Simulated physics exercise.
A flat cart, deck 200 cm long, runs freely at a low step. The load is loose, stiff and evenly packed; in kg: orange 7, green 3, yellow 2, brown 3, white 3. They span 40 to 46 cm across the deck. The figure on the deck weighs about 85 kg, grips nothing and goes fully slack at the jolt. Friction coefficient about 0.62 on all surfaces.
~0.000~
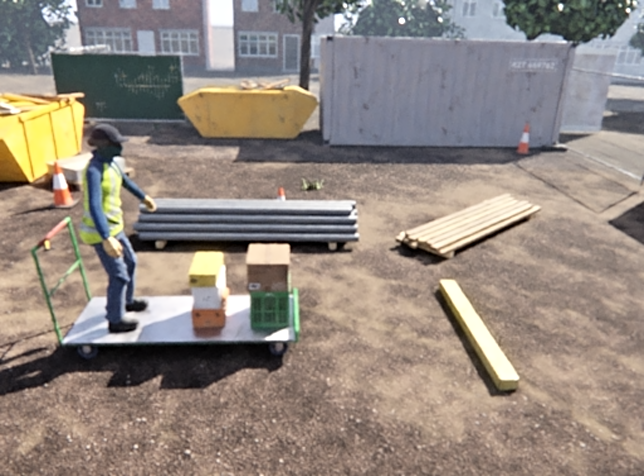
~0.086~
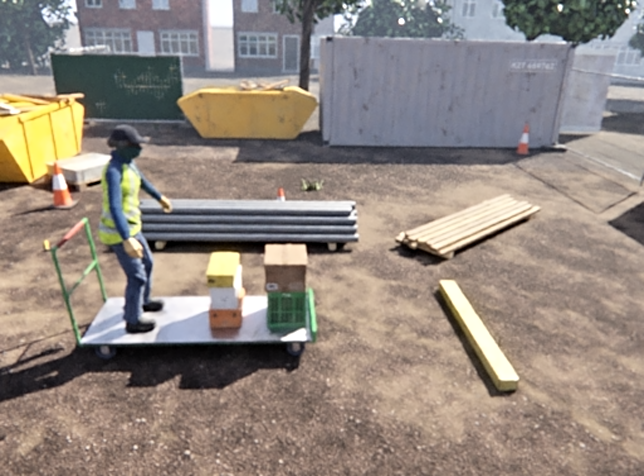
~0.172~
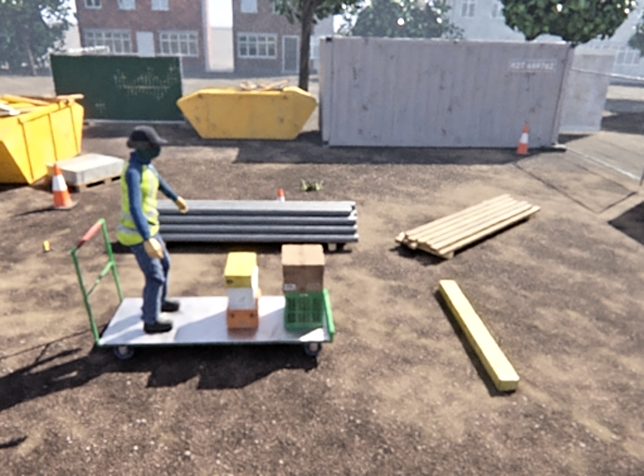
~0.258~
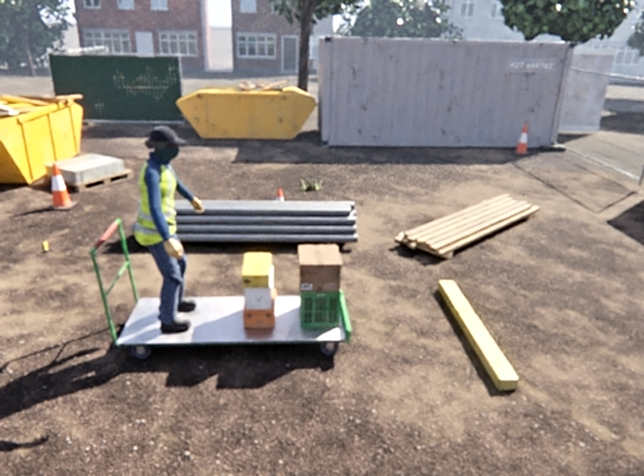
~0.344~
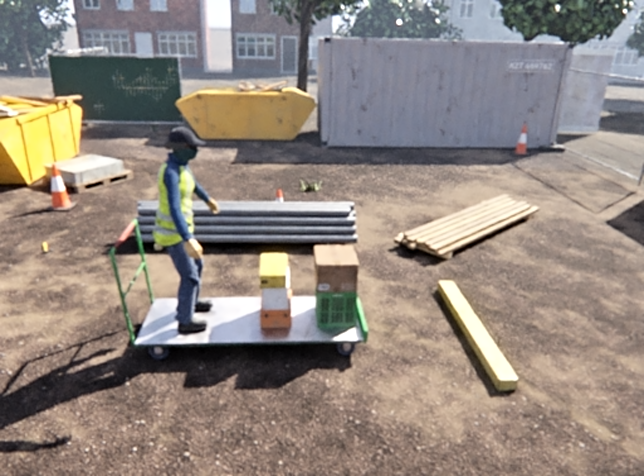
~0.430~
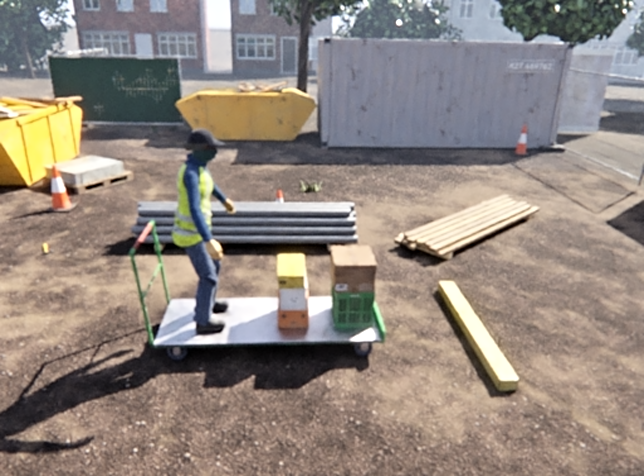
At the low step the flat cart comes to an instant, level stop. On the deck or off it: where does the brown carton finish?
In the end the brown carton goes over the front rim.
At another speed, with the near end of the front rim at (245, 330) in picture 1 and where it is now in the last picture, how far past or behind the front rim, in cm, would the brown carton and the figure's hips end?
In that case brown 110 past, hips 80 behind.
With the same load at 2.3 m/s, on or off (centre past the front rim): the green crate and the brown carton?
Then green on, brown off.
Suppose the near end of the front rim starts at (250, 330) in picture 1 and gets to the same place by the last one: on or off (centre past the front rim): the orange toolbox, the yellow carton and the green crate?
In that case orange on, yellow off, green on.
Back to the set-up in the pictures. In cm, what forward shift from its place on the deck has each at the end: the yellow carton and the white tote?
Forward: Yellow 50, white 30.
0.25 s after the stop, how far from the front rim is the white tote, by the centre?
About 55 cm behind the rim.
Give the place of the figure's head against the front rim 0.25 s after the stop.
About 110 cm behind the rim.
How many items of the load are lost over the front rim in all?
The count is 1.
The wheels strike at 0.96 s.
After 1.21 s the brown carton is 4 cm past the rim, tilted 20°, near (486, 268) in the last picture's view.
After 1.51 s the brown carton is 29 cm past the rim, tilted 75°, near (503, 312) in the last picture's view.
After 1.96 s the brown carton is 69 cm past the rim, tilted 180°, near (541, 319) in the last picture's view.
Final state at 2.8 s, past the rim, brown carton; behind it, orange toolbox, green crate, yellow carton, white tote and the figure's hips.
